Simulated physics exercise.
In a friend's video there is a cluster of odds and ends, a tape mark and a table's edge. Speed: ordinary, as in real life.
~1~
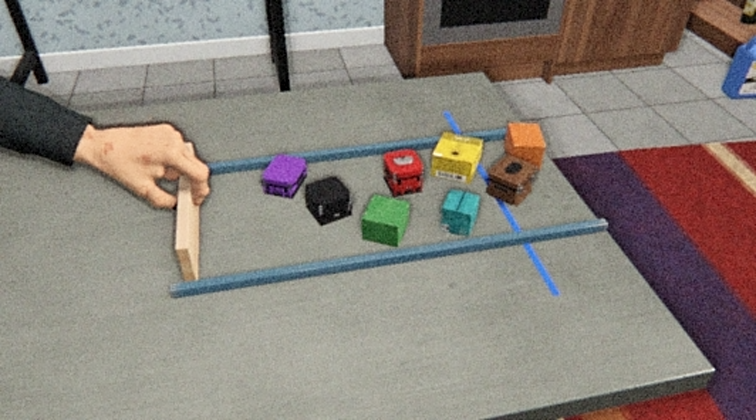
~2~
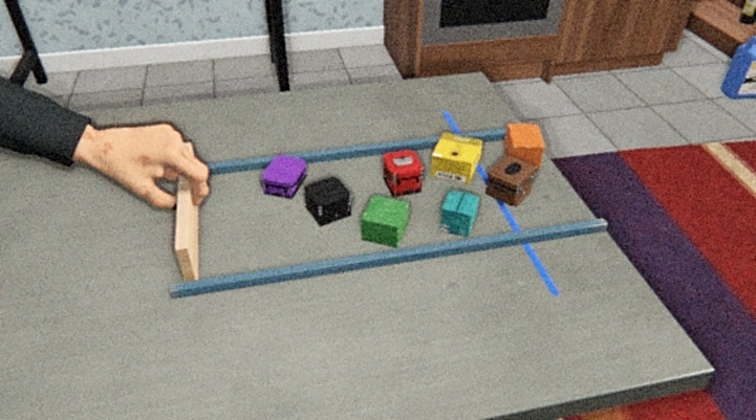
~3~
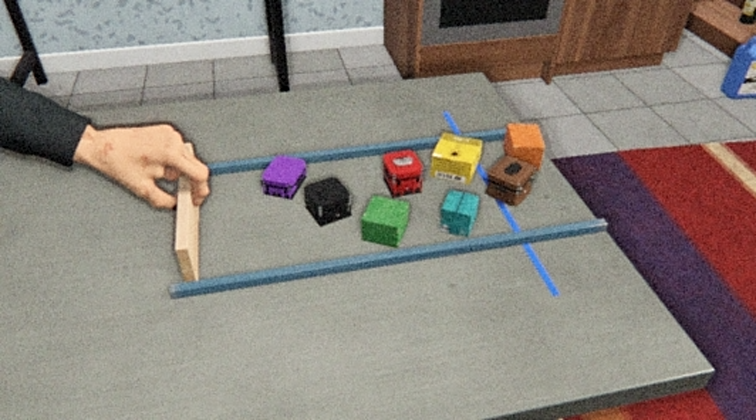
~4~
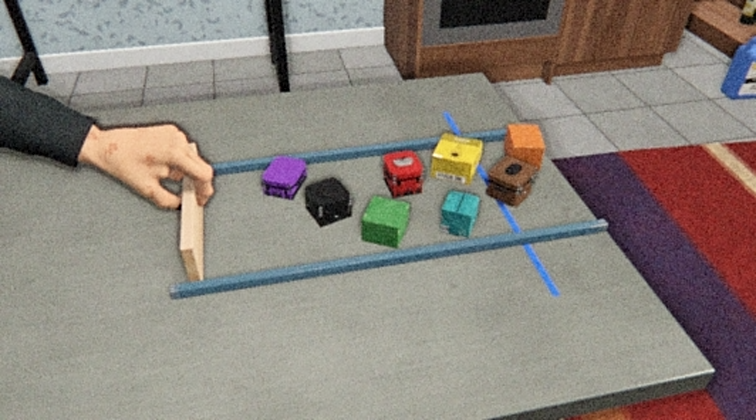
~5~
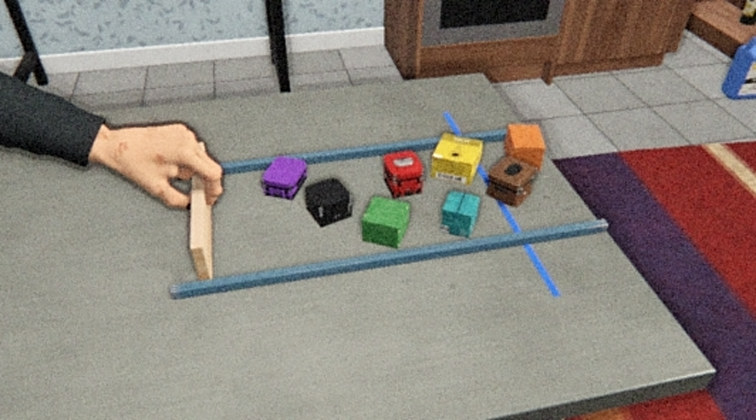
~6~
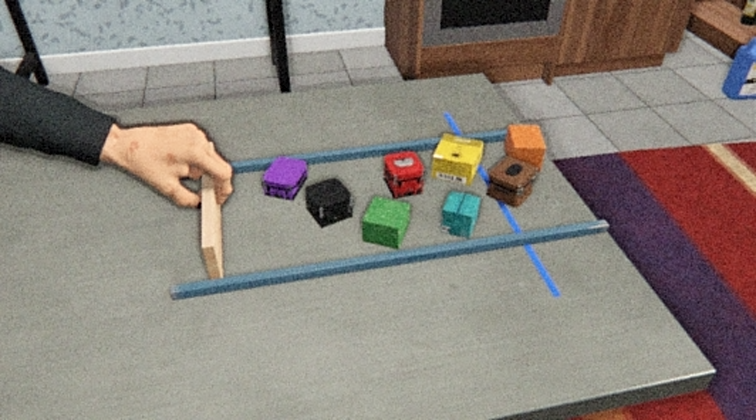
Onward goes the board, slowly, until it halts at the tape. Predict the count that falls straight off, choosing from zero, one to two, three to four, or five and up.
Predicted count: One to two.
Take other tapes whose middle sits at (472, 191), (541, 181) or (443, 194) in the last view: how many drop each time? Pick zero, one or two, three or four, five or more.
Either one or two; five or over; none.
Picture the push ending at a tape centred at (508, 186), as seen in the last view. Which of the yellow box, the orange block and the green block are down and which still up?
The yellow box slips off, the orange block slips off and the green block keeps its place.
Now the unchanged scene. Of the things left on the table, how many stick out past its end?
My count gives 2.
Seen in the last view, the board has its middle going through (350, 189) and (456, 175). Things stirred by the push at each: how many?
Tally: First 3; then 8.
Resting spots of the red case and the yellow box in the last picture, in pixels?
Roughly (529, 157) for the first and roughly (544, 139) for the second.
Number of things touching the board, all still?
At rest, 3 are in contact.
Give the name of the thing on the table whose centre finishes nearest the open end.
Nearest at the end: The yellow box.
A little later, none off yet; orange block at rest near (524, 148); brown case at rest near (511, 182); yellow box at rest near (457, 159).
Next, none off yet; orange block at rest near (524, 148); brown case at rest near (511, 182); yellow box shifted about its own width near (487, 152).
When it is over, the number that fall off is one or two; down, orange block.
